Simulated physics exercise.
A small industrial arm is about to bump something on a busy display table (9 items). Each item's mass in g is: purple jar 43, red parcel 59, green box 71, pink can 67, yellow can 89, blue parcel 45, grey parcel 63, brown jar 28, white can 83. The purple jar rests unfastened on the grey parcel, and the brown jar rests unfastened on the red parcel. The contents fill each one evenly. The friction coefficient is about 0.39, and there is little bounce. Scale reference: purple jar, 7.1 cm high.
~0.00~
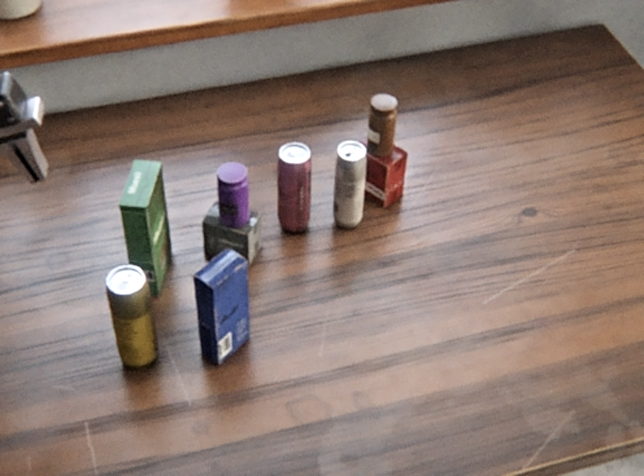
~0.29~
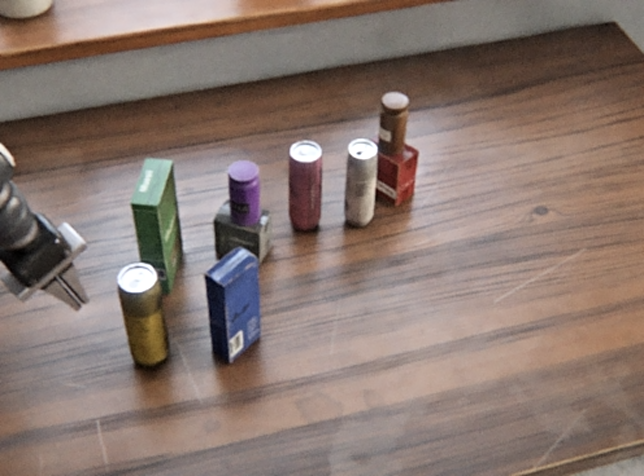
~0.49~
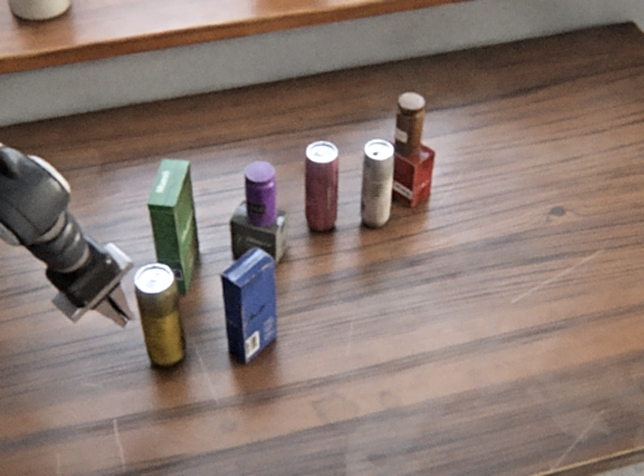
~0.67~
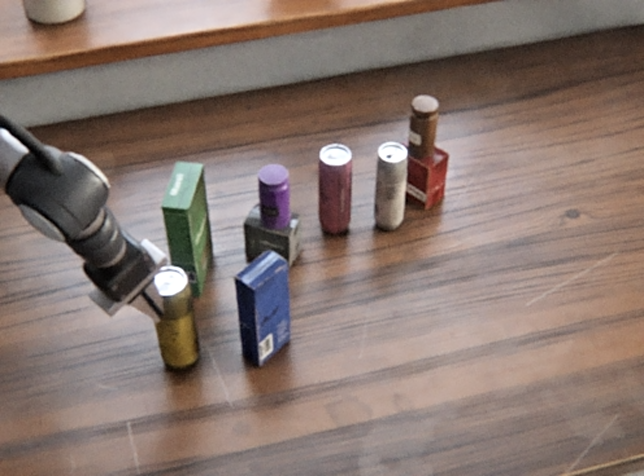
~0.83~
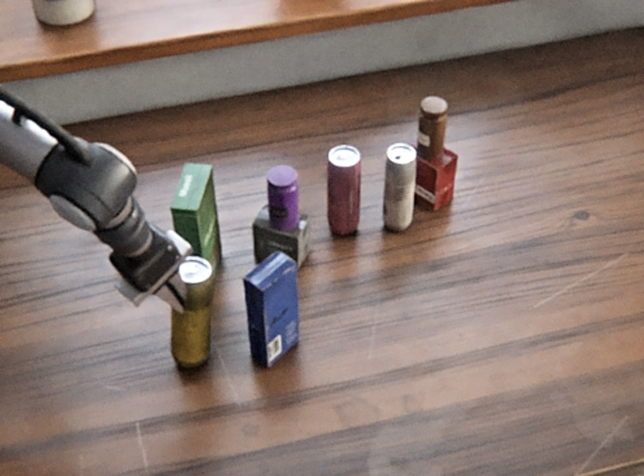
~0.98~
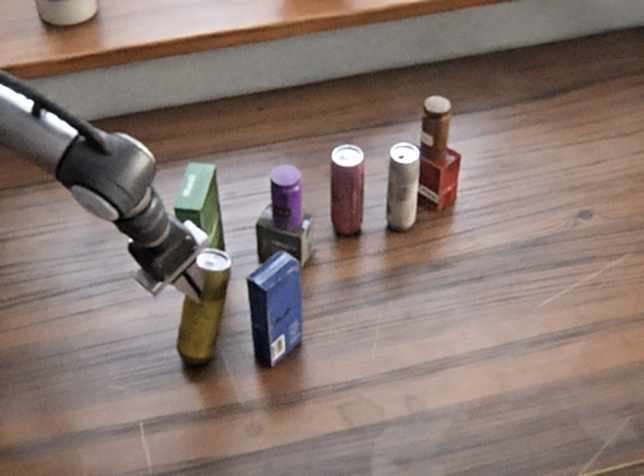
A grey and black robotic arm reaches in from the left over a brown wooden table, seen from above at an angle. A yellow can stands at the front left beside a blue box, with a green box behind, then a purple-topped grey block, pink and white cans, and a brown jar on a red block. As the view shifts slightly left, the gripper moves right, meets the yellow can and tilts it rightward.
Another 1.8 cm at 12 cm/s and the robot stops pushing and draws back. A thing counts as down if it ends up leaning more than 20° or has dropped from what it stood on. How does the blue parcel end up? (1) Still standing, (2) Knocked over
1, still standing.
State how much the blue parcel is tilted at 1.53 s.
Tilt: Around 0°.
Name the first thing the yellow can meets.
First contact is with the blue parcel.
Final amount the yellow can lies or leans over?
Roughly 90 degrees.
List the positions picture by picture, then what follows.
In the first frame, fingers at (30, 151); yellow can (133, 320) upright; blue parcel (223, 308).
In the second frame, fingers at (69, 280); yellow can (144, 318) upright; purple jar (244, 194), red parcel (390, 169).
In the third frame, fingers at (115, 298); yellow can (161, 319) upright; green box (175, 228), pink can (322, 189).
In the fourth frame, fingers at (149, 293); yellow can (175, 321) upright; grey parcel (274, 235), brown jar (423, 127).
In the fifth frame, fingers at (173, 284); yellow can (191, 315) leaning 9°; white can (399, 190).
In the sixth frame, fingers at (190, 274); yellow can (203, 309) leaning 19°; blue parcel (276, 310).
After 1.23 s, leaning yellow can 63°.
After 1.53 s, leaning yellow can 90°.
After 1.98 s, leaning yellow can 90°.
At rest, past 20° or fallen, yellow can. Standing, green box, grey parcel, pink can, white can, red parcel, blue parcel, purple jar and brown jar.
